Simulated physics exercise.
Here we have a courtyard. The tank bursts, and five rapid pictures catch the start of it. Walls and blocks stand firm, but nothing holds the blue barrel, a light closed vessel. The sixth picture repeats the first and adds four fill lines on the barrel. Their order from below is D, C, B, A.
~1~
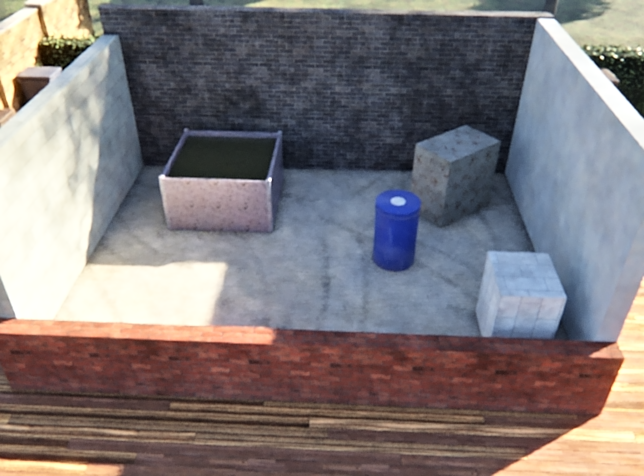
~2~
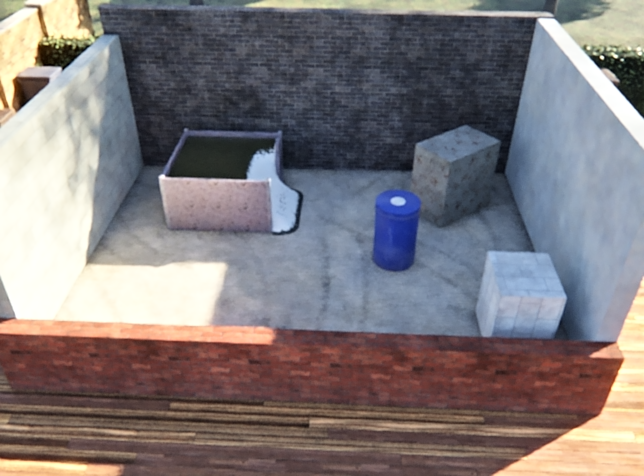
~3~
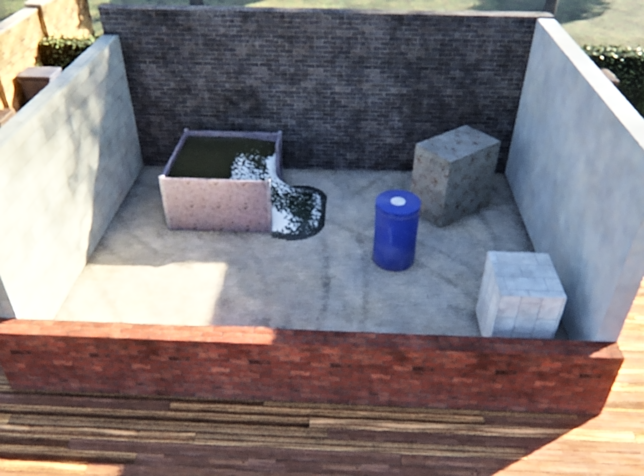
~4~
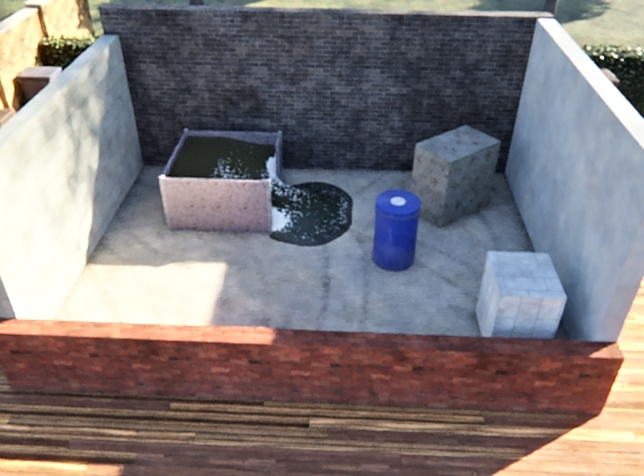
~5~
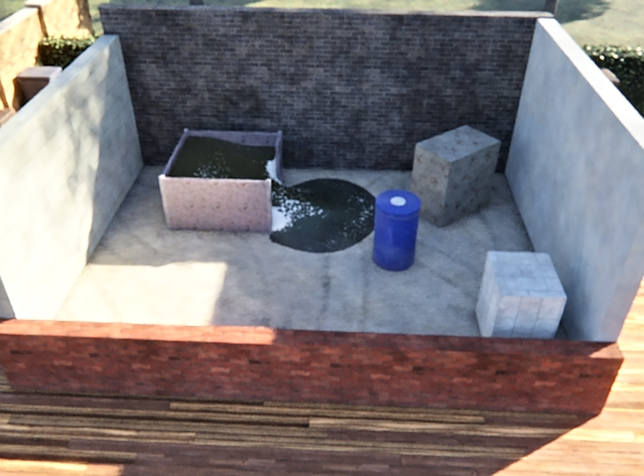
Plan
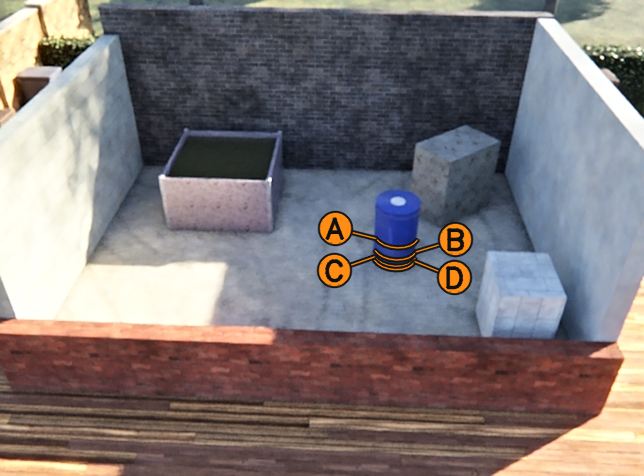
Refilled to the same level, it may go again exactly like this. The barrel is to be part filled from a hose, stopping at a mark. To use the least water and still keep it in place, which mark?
Level A just does it.
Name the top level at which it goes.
That would be B.
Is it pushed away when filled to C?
Yes, that goes wrong.
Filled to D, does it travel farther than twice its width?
Yes.
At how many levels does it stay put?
One.
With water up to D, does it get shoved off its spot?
Yes, that goes wrong.
On the marked copy, A at (397, 247); B at (396, 259); C at (395, 266); D at (395, 269); from the bottom up D, C, B, A.
With A, it does not move.
With B, it is pushed about its own width away.
With C, it is pushed about 3 times its own width away.
With D, it is pushed about 3 times its own width away.
